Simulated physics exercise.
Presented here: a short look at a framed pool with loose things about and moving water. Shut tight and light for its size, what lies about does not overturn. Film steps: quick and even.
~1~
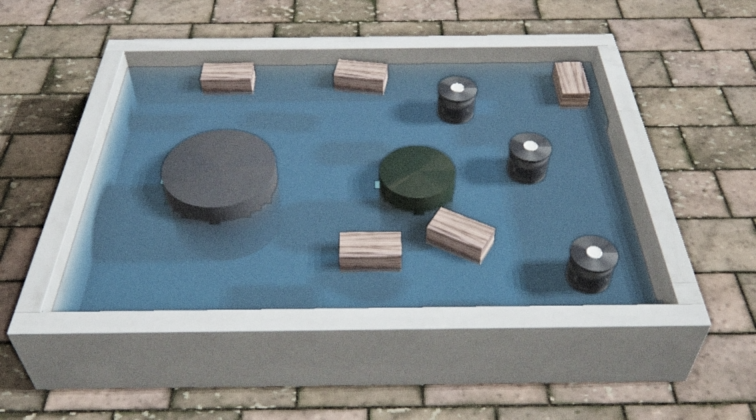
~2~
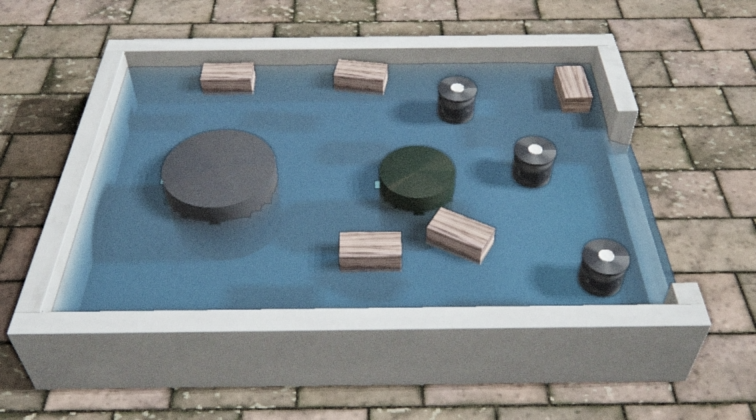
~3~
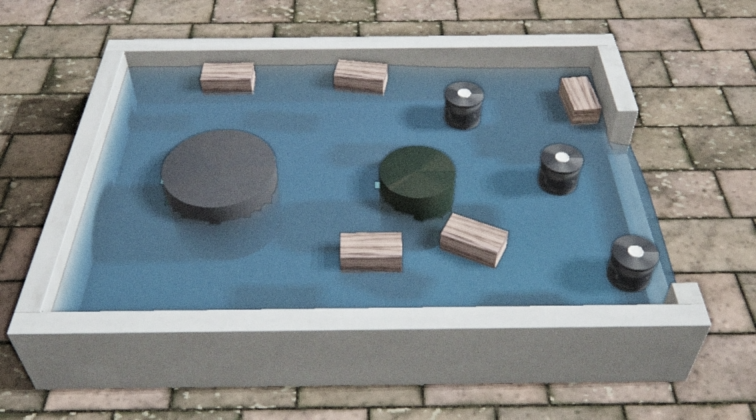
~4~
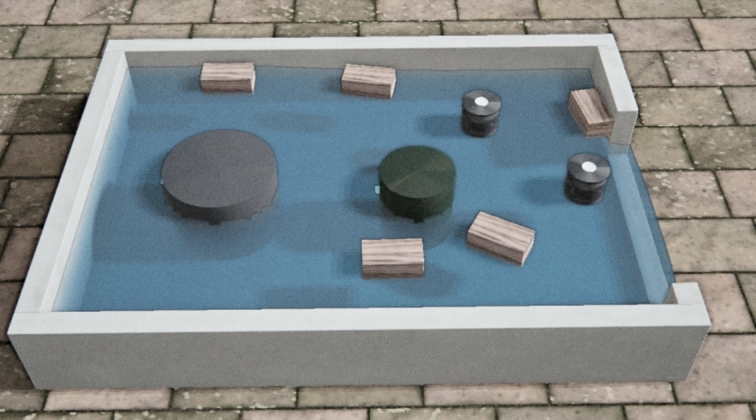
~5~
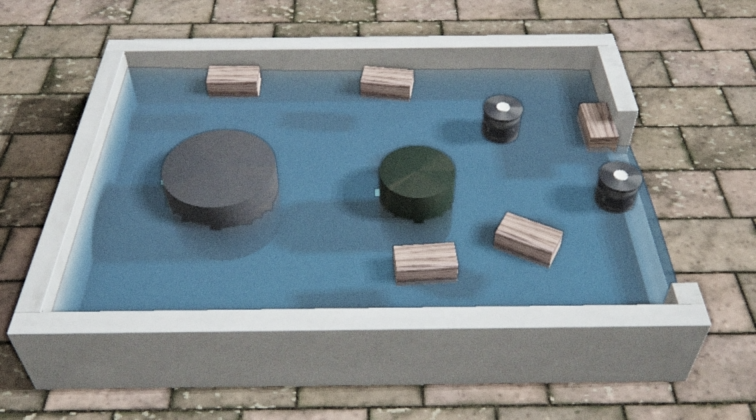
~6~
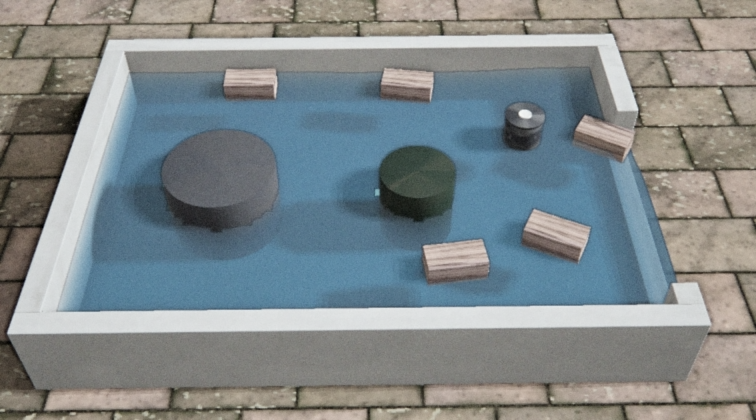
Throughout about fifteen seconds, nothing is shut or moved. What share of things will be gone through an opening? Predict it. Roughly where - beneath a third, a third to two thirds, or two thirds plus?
Roughly two thirds plus.
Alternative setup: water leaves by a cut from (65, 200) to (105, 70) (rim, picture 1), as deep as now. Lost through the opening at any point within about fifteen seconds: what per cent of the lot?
Roughly 50 in a hundred.
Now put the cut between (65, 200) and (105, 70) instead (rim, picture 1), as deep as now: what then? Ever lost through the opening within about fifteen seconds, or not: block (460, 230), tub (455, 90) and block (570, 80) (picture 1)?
The first never exits, the second exits, the third never exits.
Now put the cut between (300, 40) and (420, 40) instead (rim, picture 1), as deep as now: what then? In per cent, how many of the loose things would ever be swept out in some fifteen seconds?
I make it 60 per cent.
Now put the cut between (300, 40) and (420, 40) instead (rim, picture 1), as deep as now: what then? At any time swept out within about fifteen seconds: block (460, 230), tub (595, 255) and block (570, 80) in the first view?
Retained; retained; lost.
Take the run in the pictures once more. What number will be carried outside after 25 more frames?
The count is 6.
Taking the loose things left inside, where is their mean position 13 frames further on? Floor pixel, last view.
I'd say somewhere close to (448, 127).
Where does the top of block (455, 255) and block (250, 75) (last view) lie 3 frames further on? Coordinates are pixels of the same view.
Estimate: First at (547, 252), second at (299, 82), approximately.
A moment on, 4 of 8 are out; 4 afloat.
Next, 6 of 8 are out; 2 afloat.
Later, 6 of 8 are out; 1 afloat.
In the end, 7 of 8 are out; 1 afloat.
